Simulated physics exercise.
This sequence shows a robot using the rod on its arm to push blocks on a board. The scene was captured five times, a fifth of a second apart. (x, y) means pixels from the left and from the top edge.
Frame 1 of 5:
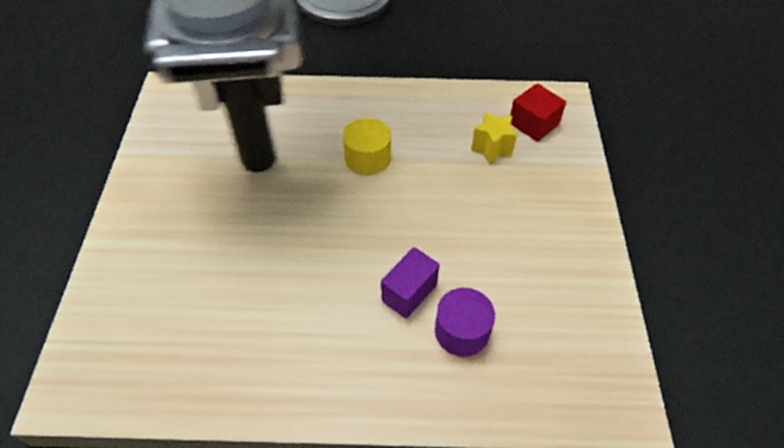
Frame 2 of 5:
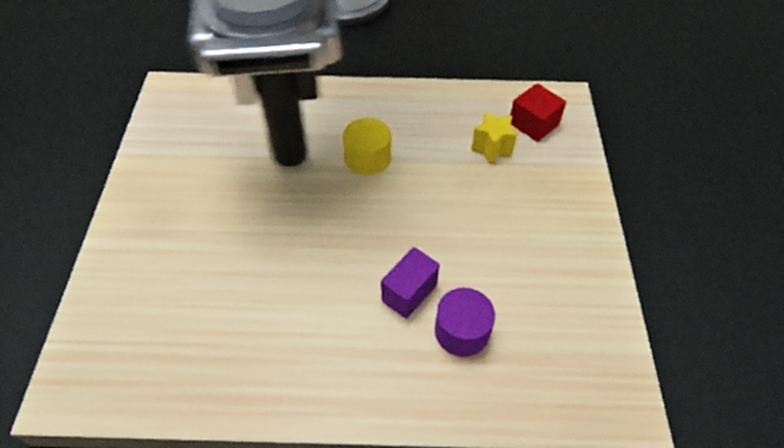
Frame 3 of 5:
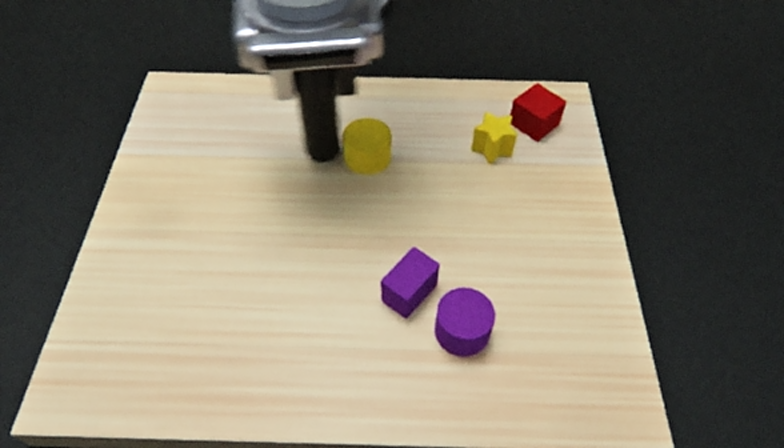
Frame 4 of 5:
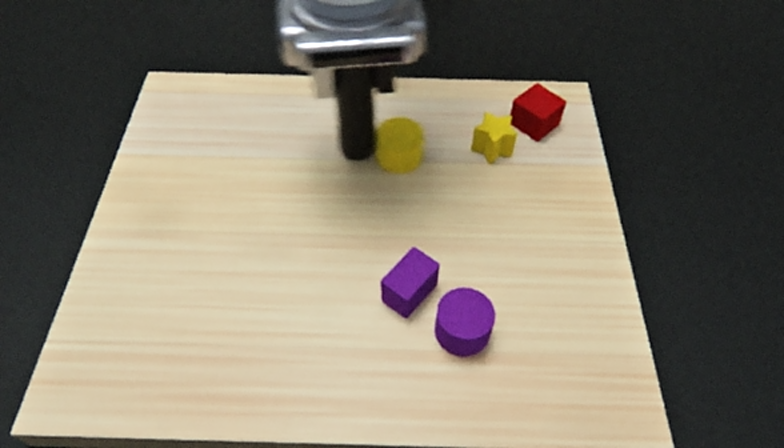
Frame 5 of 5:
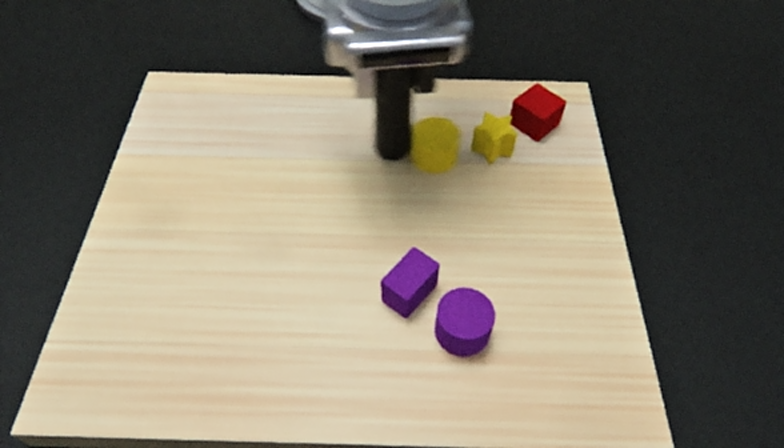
A robot arm's dark rod slides right across the upper part of a wooden board until it meets a yellow cylinder. It then pushes the cylinder right, close to a yellow star-shaped block beside a red block, while two purple blocks lower down stay still.
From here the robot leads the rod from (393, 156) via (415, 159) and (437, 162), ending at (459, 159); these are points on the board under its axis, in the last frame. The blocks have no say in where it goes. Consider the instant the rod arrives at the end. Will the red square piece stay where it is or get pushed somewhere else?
It is carried off its spot.
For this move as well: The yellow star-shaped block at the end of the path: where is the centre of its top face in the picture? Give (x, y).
Roughly at (539, 120).
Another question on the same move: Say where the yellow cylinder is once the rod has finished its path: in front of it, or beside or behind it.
Prediction: Still leading.
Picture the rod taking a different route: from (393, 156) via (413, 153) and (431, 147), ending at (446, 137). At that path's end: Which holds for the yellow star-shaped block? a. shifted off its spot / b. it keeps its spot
That would be a.
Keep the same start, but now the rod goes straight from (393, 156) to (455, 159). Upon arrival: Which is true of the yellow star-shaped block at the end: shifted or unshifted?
The push reaches it.
On the path given first. Halfway along, rod at (427, 152); yellow cylinder at (470, 133); yellow star-shaped block at (512, 124).
At the end, rod at (460, 150); yellow cylinder at (503, 130); yellow star-shaped block at (539, 120), turned 25° clockwise; red square piece at (549, 96), turned 15° anticlockwise.
